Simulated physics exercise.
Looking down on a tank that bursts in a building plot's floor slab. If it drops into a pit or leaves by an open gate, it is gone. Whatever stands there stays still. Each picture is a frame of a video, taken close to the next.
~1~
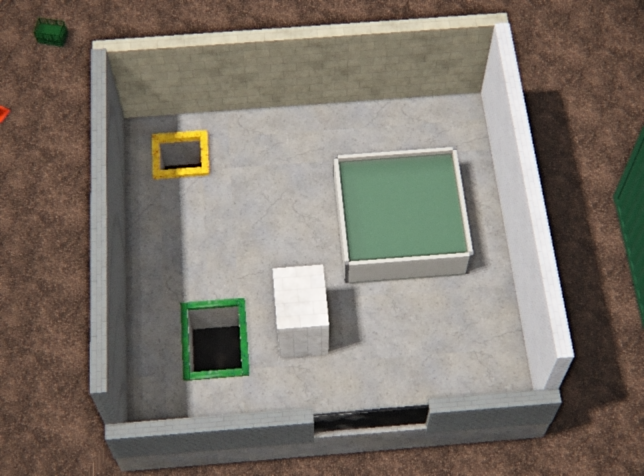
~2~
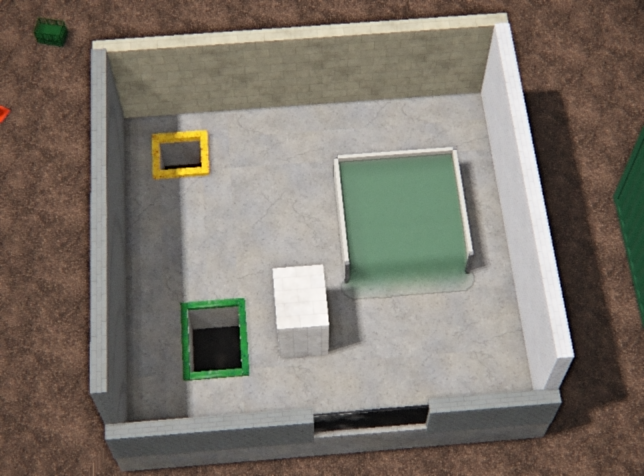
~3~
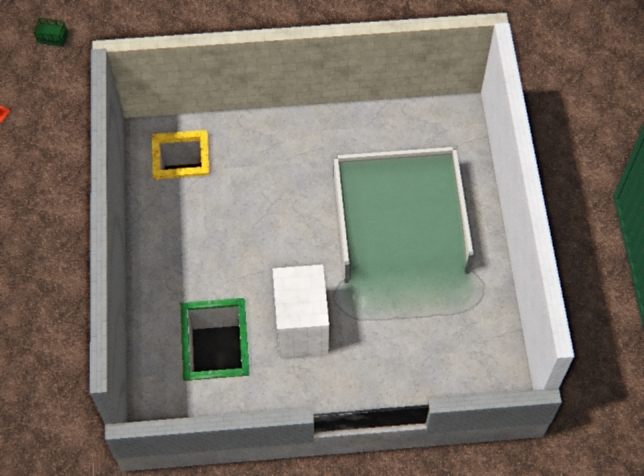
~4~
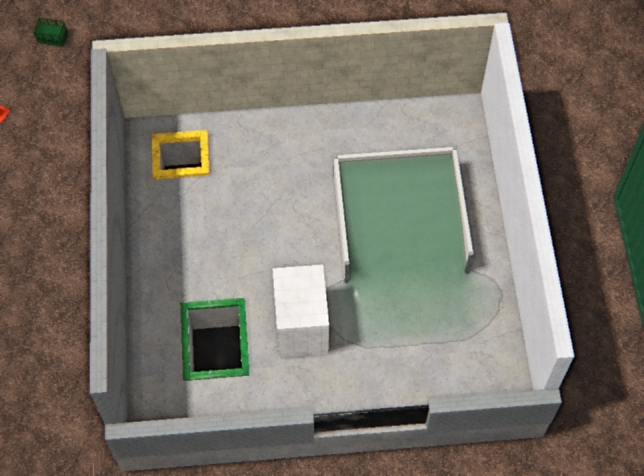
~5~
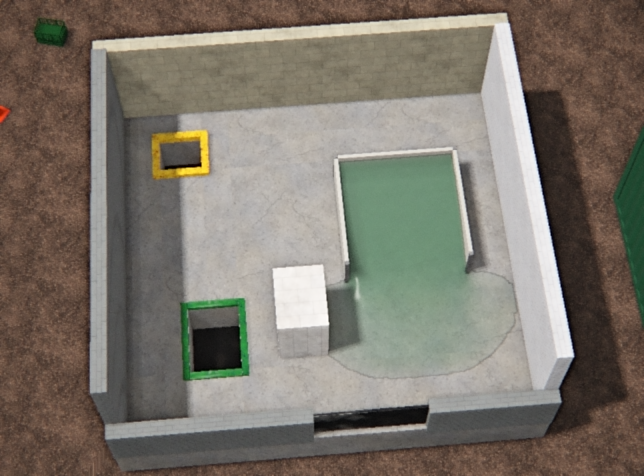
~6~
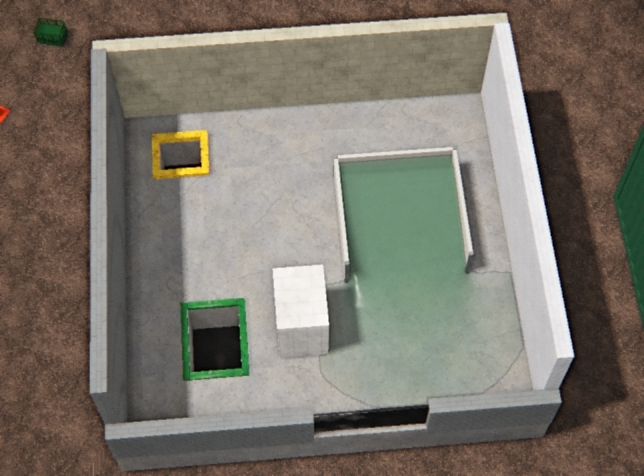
Green water bursting from the front of a walled tank and spreading across a grey floor slab, past a white block.
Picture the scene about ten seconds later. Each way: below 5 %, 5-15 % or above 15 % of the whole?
I'd say the gate drains very little - not reaching five per cent; I'd say the yellow pit drains very little - not reaching five per cent; I'd say the green pit drains a fair bit - five to fifteen per cent.
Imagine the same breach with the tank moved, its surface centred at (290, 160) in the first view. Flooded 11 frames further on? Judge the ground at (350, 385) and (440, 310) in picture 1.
Reading them in sequence: Drenched, followed by drenched.
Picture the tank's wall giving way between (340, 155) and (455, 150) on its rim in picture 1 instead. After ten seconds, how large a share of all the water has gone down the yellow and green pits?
Out of every hundred parts, yellow takes 6 and green takes 4.
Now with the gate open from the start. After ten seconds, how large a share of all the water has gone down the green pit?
That would be 0 percent for the green pit.
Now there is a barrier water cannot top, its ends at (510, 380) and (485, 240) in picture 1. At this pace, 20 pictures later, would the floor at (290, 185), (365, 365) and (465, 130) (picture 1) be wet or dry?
Okay, the first comes out left untouched, the next soaked, and the last soaked.
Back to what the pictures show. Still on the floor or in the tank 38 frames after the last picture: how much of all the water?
Near 94 in a hundred.
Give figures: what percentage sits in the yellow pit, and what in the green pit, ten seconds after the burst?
Close to 0 per cent, and close to 8 per cent.
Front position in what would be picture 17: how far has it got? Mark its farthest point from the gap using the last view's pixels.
The front should reach about (174, 434).
A moment on, water covers 25 % of the floor; the gate 0 %, the yellow pit 0 %, the green pit 0 %.
Next, water covers 30 % of the floor; the gate 0 %, the yellow pit 0 %, the green pit 0 %.
Then, water covers 45 % of the floor; the gate 0 %, the yellow pit 0 %, the green pit 2 %.
Later, water covers 85 % of the floor; the gate 0 %, the yellow pit 0 %, the green pit 5 %.
In the end, water covers 95 % of the floor; the gate 0 %, the yellow pit 0 %, the green pit 7 %.
